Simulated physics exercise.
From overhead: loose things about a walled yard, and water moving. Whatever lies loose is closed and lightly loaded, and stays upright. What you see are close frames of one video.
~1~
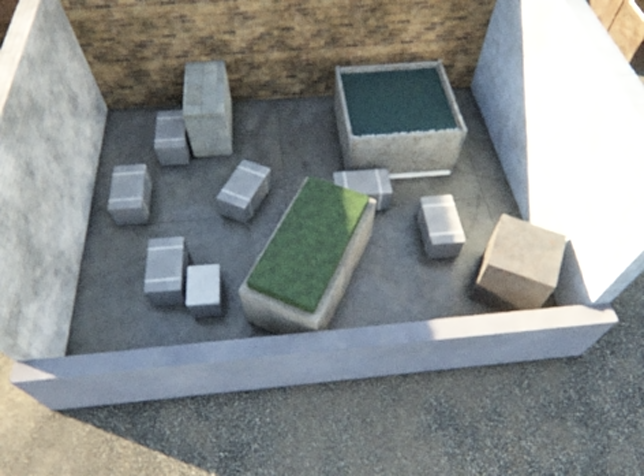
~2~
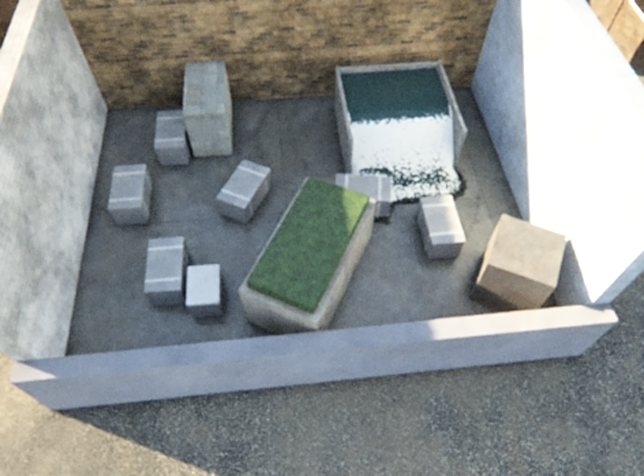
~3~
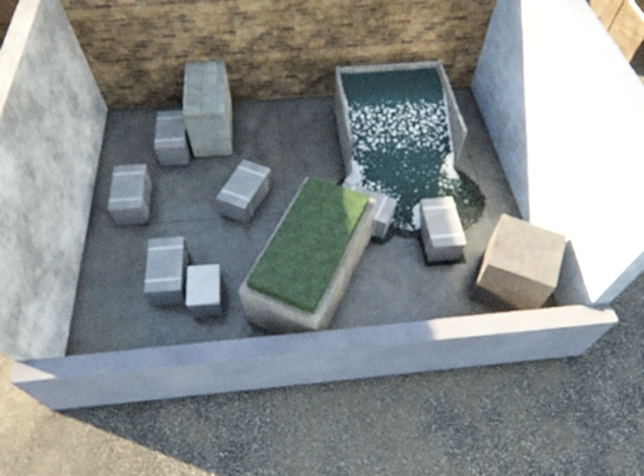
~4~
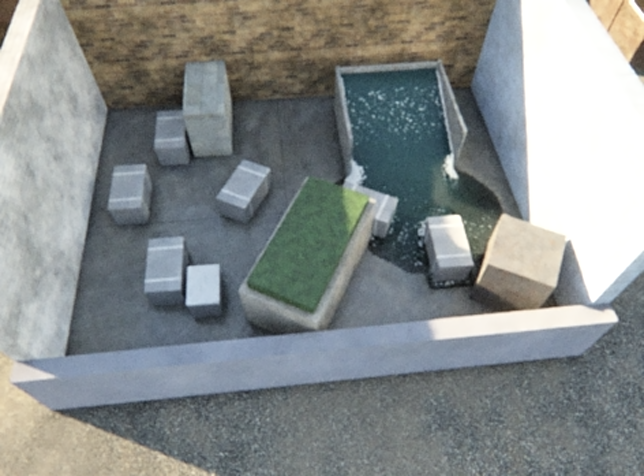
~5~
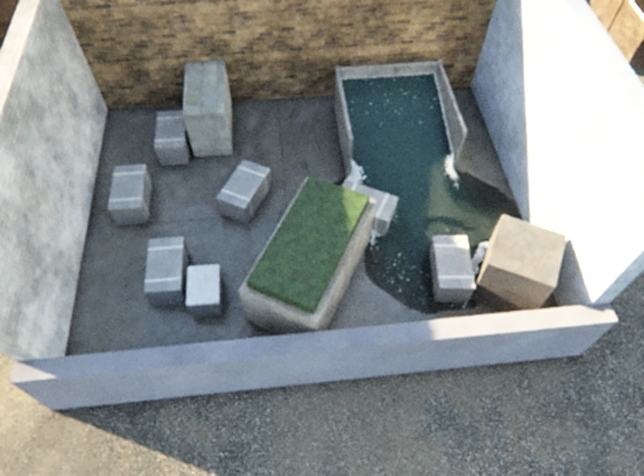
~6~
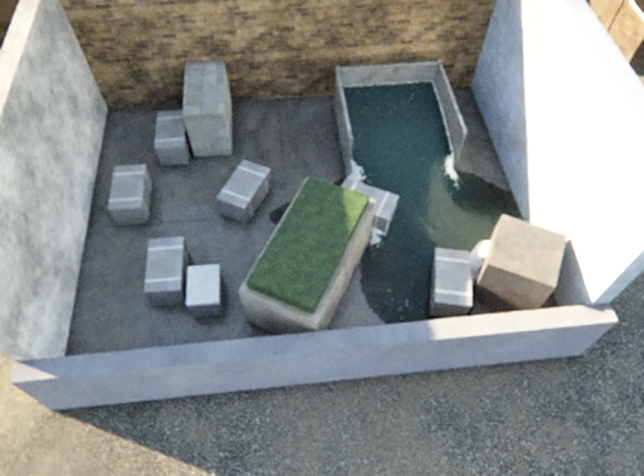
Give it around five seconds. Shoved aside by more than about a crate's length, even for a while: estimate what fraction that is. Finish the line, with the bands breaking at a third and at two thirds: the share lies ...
The share lies between a third and two thirds.
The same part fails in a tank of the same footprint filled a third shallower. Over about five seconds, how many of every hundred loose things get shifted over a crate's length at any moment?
Close to 30 in a hundred, give or take.
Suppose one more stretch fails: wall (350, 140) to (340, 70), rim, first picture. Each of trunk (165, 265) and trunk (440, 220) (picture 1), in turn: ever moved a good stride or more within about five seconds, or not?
In turn: Yes, not that far.
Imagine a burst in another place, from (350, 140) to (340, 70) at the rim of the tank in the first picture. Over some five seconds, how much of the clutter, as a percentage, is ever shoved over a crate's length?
About 70 %.
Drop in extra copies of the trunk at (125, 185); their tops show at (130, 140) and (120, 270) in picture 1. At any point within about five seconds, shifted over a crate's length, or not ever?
Listed in order: Hardly budges, then hardly budges.
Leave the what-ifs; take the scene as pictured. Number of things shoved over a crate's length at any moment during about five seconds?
Exactly 3.
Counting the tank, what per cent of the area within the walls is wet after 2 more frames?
Something close to 30 per cent.
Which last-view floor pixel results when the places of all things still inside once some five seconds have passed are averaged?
Somewhere near (223, 208) in the last view.
A moment on, 1 of 7 are well off their spots; 2 afloat.
Next, 2 of 7 are well off their spots; 2 afloat.
Later, 1 of 7 are well off their spots; 2 afloat.
In the end, 3 of 7 are well off their spots, and 3 have been at some point; 1 afloat.
